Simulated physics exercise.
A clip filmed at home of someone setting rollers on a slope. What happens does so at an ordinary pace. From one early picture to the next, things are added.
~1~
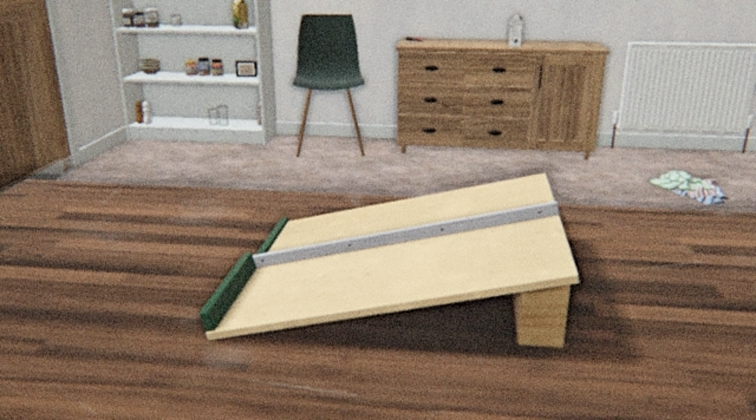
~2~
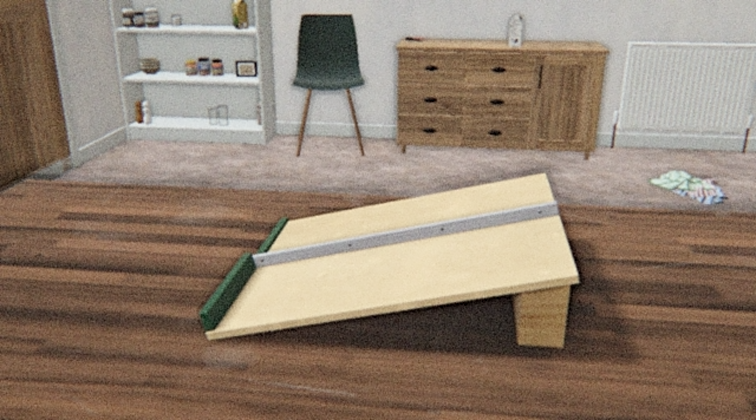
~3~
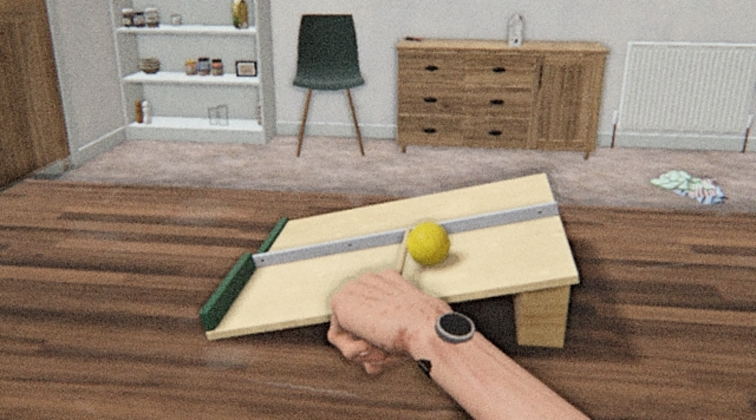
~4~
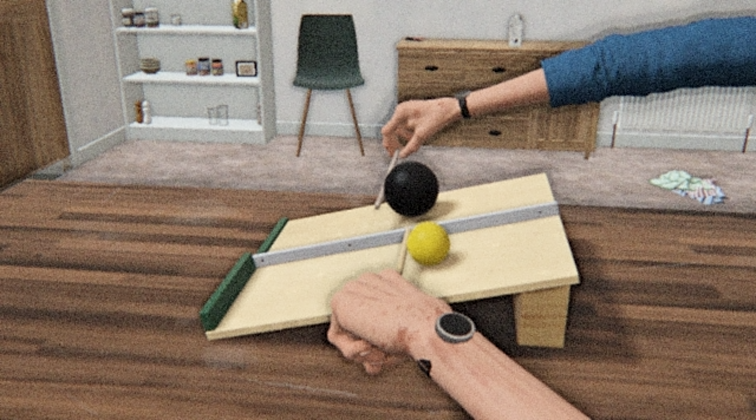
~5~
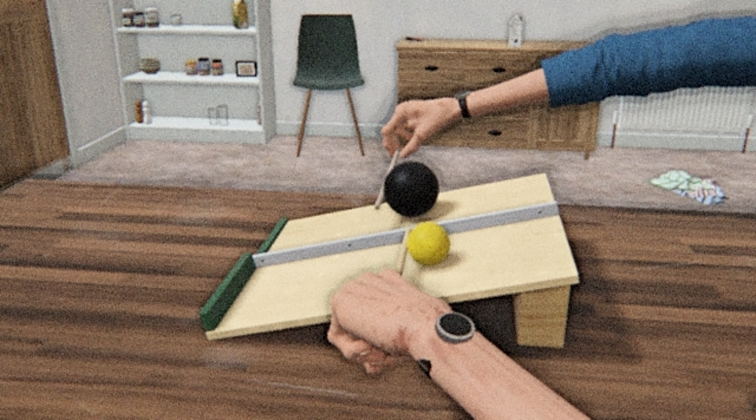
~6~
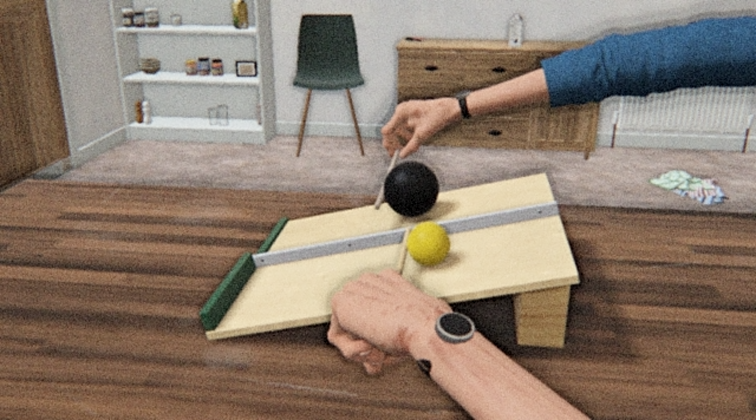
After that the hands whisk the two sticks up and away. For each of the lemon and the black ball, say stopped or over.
Lemon: Stopped; black ball: Over.
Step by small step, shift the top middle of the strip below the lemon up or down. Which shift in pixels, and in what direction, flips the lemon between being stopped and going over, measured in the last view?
That's a shift of close to 8 pixels downward.
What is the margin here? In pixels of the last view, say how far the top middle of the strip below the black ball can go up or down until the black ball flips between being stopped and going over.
It needs a shift of 8 pixels in the upward direction.
Then, 0.64 s on from there, lemon rolling on the board near (254, 273); black ball off the board near (252, 212).
In the end, the lemon stops on the board, near (251, 276); the black ball rolls off the board.
